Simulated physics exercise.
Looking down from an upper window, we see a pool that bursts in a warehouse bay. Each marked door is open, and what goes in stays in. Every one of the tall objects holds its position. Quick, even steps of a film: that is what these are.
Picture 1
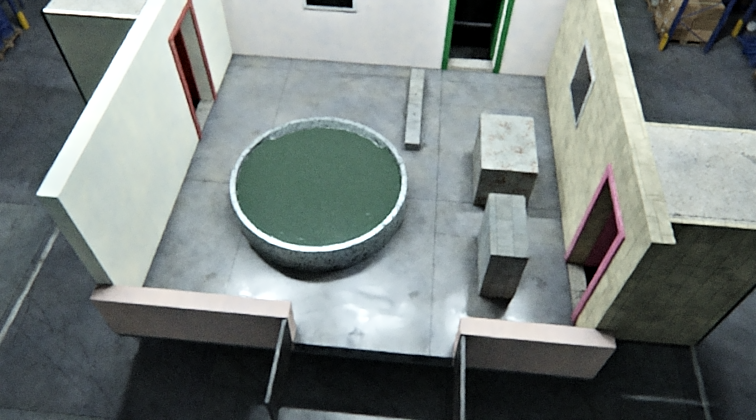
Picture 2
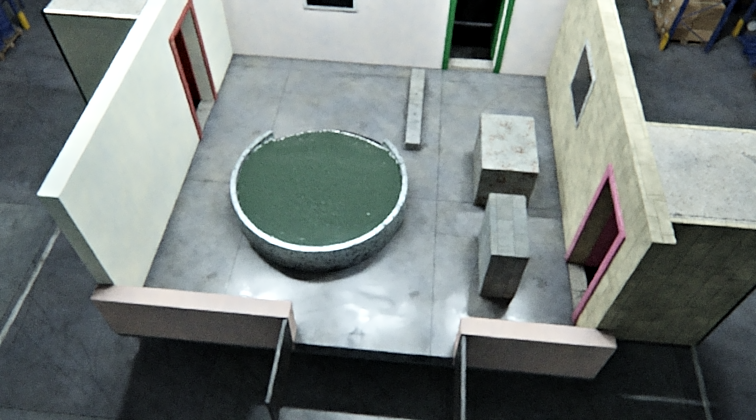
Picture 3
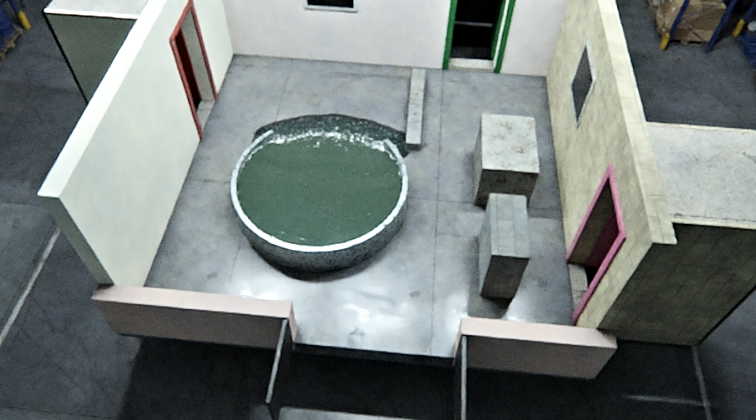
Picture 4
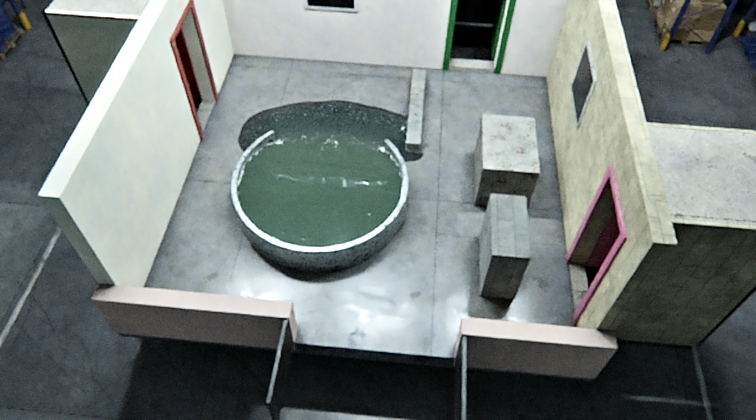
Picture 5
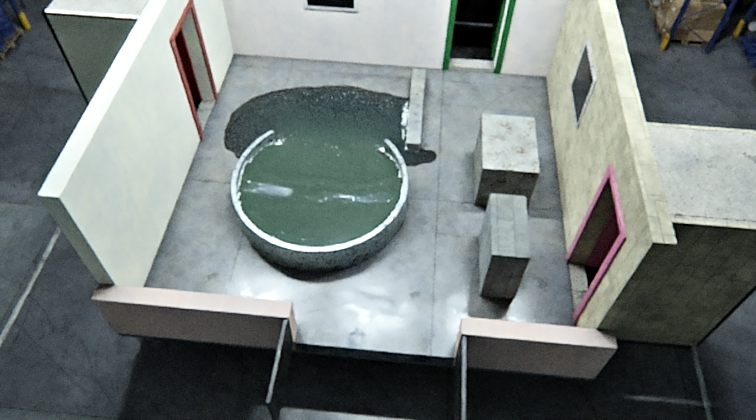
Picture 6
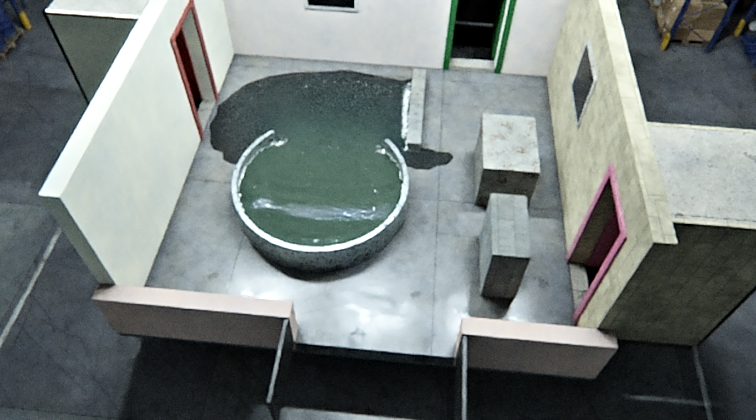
The video shows a round pool of green water in a roofless walled room as its far side opens and water pours out, spreading across the grey floor toward the back and left walls and around a low narrow block.
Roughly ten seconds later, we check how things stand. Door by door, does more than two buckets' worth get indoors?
Door by door: Red door - yes; pink door - no; green door - no.
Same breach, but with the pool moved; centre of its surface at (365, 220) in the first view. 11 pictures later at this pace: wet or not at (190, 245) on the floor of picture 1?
At that place: No water.
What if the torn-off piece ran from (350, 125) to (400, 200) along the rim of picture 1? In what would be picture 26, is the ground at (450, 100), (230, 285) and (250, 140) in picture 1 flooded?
Soaked, untouched, untouched.
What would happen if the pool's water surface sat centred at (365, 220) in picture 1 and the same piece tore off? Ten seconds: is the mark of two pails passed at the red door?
Well, the red door door ends up past the threshold.
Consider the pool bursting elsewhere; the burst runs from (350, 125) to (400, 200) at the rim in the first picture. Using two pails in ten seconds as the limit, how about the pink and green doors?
Pink door goes past it, green door goes past it.
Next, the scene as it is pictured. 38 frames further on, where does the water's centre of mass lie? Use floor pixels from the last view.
Close to (322, 145).
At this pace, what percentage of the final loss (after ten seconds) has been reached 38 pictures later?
It comes to around 35 per cent.
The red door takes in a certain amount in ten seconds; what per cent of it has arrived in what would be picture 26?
Near 10 in a hundred.
A moment on, water covers 30 % of the floor; the red door under two buckets in, the pink door not reached, the green door not reached.
Next, water covers 35 % of the floor; the red door under two buckets in, the pink door not reached, the green door wet at the sill, nothing in.
Then, water covers 45 % of the floor; the red door under two buckets in, the pink door not reached, the green door wet at the sill, nothing in.
Later, water covers 75 % of the floor; the red door far over two buckets in, the pink door wet at the sill, nothing in, the green door wet at the sill, nothing in.
In the end, water covers 95 % of the floor; the red door far over two buckets in, the pink door wet at the sill, nothing in, the green door wet at the sill, nothing in.
